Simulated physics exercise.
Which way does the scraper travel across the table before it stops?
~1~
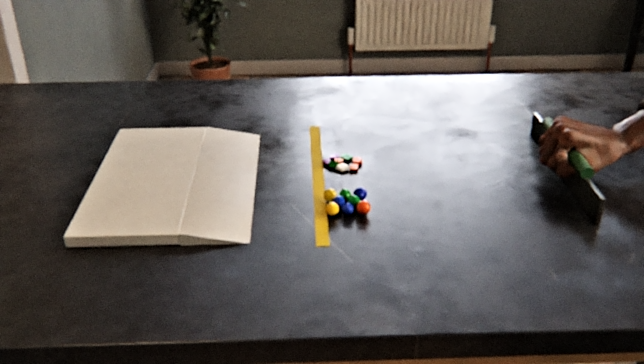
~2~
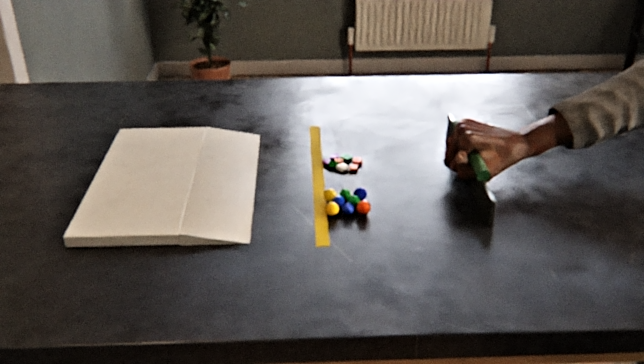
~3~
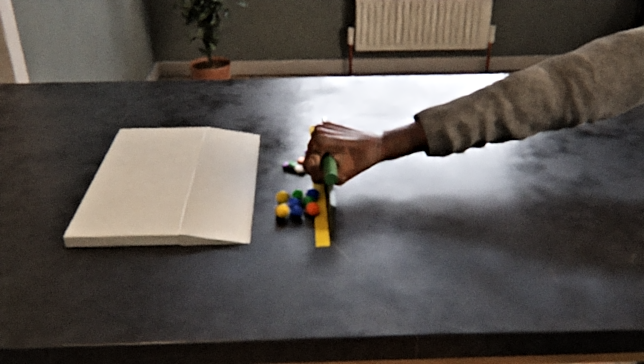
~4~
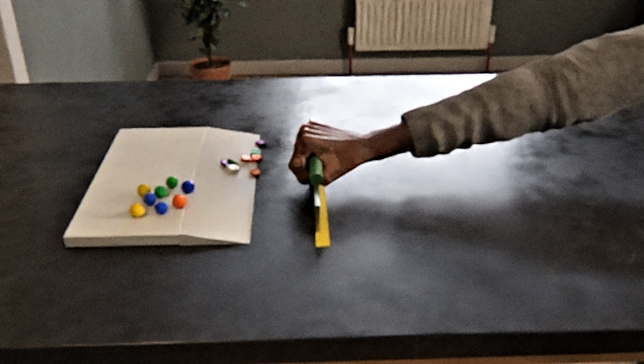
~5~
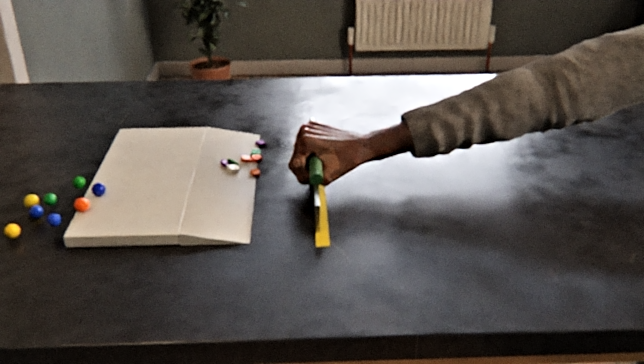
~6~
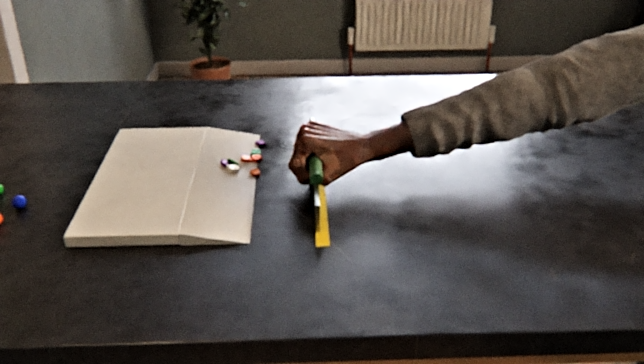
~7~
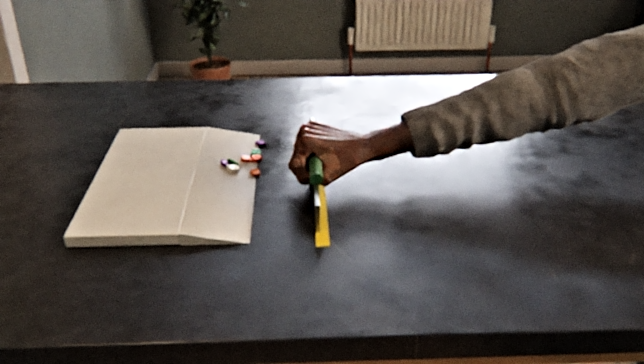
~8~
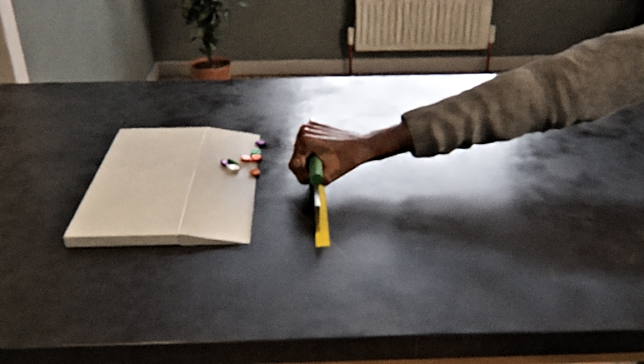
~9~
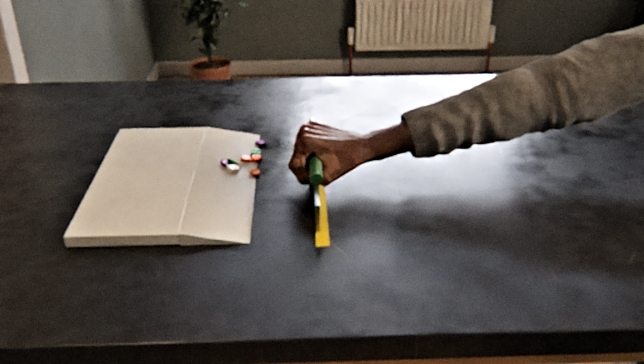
It travels to the left, from the right side of the table to the yellow tape.
A hand in a grey sleeve holds a green-handled scraper at the right of a dark tabletop, seen from the front and slightly above. A low white slab with a sloping right side lies at the left, and yellow tape marks the middle, beside colourful balls and, farther back, small red and white capsule-like pieces. The scraper sweeps both groups left and stops at the tape. The balls roll up over the slab, drop off its left side and leave the view. The farther pieces come to rest around the slope's right edge, some on it and some short.
